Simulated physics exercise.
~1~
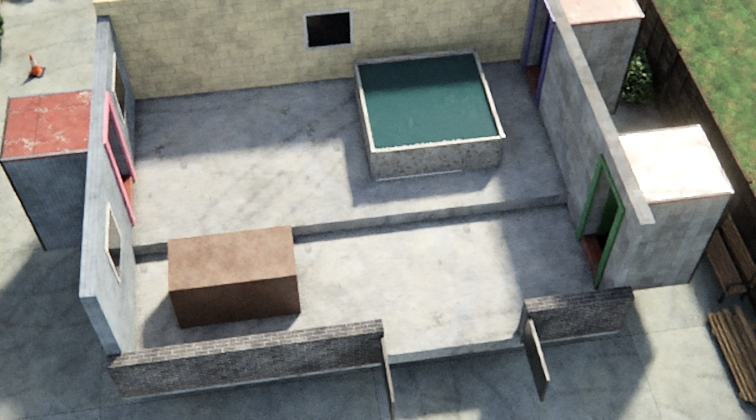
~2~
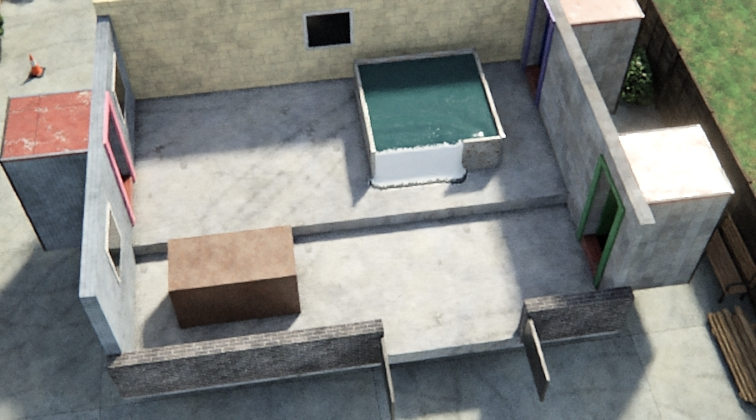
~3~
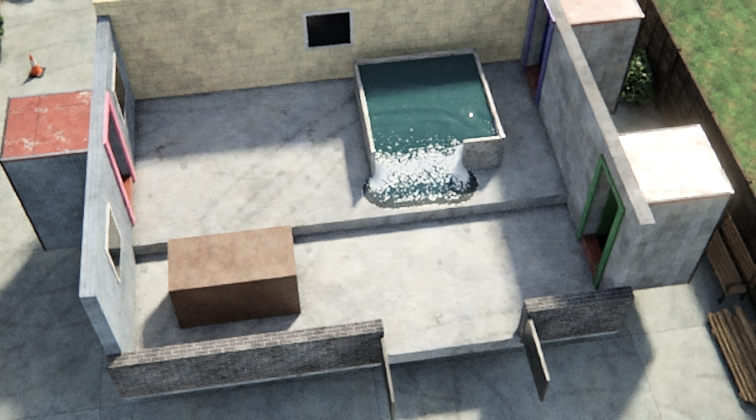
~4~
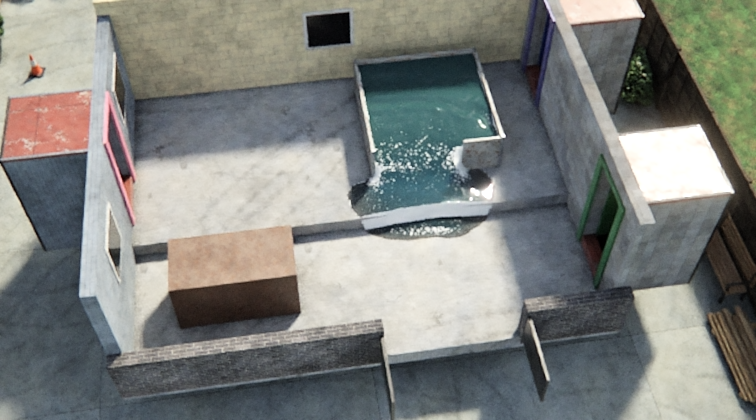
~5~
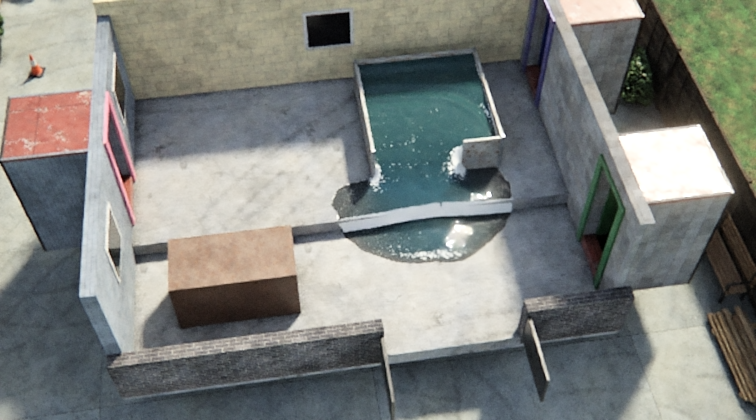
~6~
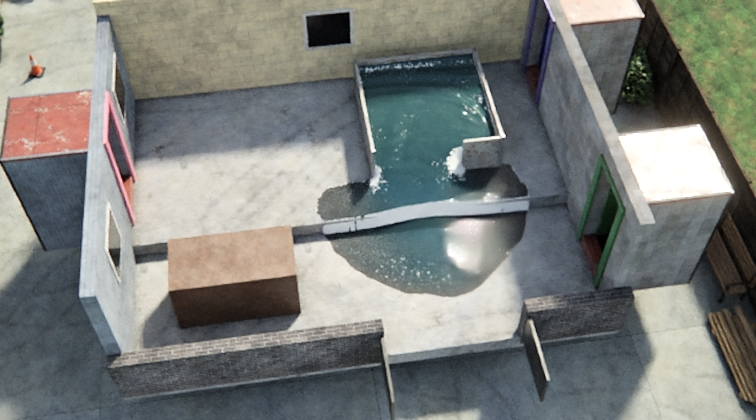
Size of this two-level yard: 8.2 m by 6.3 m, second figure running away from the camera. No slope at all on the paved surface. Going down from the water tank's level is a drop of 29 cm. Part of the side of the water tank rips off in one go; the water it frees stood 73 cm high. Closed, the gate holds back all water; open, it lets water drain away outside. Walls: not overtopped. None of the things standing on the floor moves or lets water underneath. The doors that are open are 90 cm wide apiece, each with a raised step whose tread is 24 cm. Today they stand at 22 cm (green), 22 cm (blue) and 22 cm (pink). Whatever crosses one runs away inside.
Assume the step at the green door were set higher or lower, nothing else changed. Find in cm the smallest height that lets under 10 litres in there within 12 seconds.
The smallest such height is close to 6.5 cm.
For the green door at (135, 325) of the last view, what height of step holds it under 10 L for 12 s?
Roughly 18 cm.
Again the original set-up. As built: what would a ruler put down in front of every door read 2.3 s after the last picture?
Green 12, blue 0, pink 0 cm.
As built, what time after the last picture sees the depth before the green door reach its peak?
That happens close to 2.4 s on the clock.
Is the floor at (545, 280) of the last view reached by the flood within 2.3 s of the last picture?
Point status: Inundated.
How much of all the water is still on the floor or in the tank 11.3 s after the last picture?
About 40 in every hundred.
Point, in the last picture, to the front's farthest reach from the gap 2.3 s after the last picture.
Close to pixel (134, 376).
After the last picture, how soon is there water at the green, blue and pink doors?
Arrival: Green 0.8 s, blue not within the 12 s, pink not within the 12 s.
Then, 0.7 s after the last picture water covers 35 % of the floor, deepest (38 cm) near (409, 182); it has not reached the green door.
Then, 2.3 s after the last picture water covers 45 % of the floor, deepest (30 cm) near (369, 345); 12 cm at the green door, 0 litres in over its 22 cm step.
Then, 11.3 s after the last picture water covers 45 % of the floor, deepest (10 cm) near (602, 314); 5 cm at the green door, 0 litres in over its 22 cm step.
At the green door as built, the water peaked near 12 cm, 2.3 s after the last picture.
Run again over the same 12 s with other heights there, 14 litres in over 6 cm, 6 litres over 8 cm. The limit of 10 litres is kept from about 6.5 cm up.
